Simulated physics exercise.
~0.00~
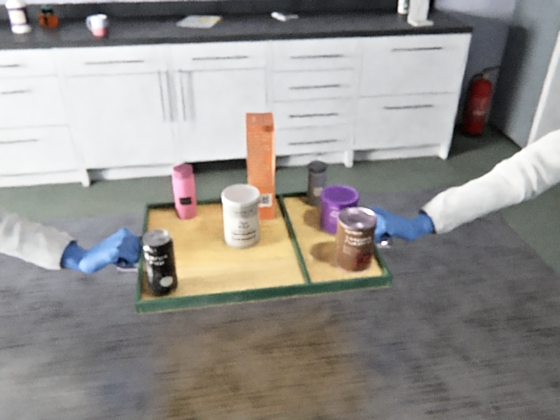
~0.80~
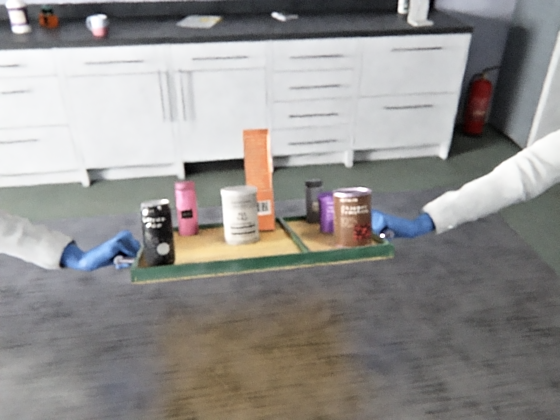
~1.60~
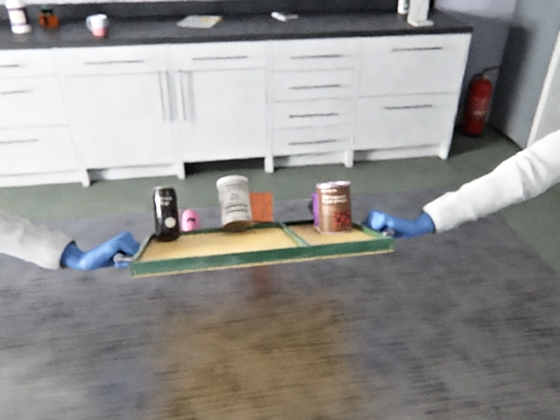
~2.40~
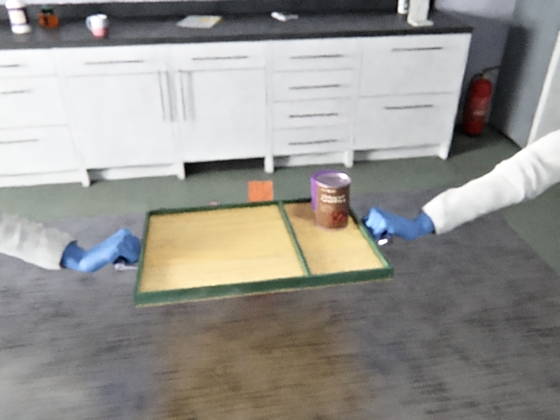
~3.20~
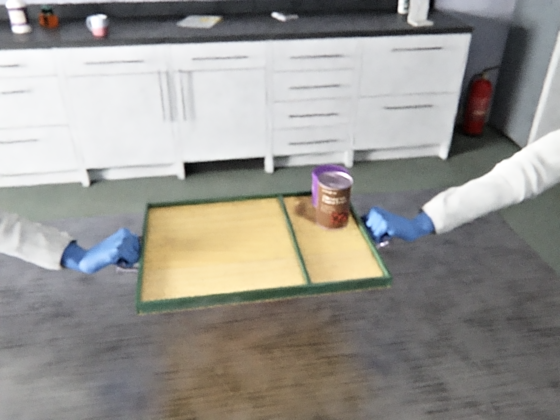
Two blue-gloved hands, one from each side, hold a green-rimmed wooden tray over a dark grey floor, seen from the front with white kitchen cabinets behind. A black can stands at the left, pink shaker and white tin nearer the middle, a tall orange carton at the back, and grey shaker, purple tin and brown tin at the right. The tray tips far edge down, and the items lean and slide backward. The carton and pink shaker drop off, then the white tin, grey shaker and black can. The tray levels, leaving the purple and brown tins upright at the back right.
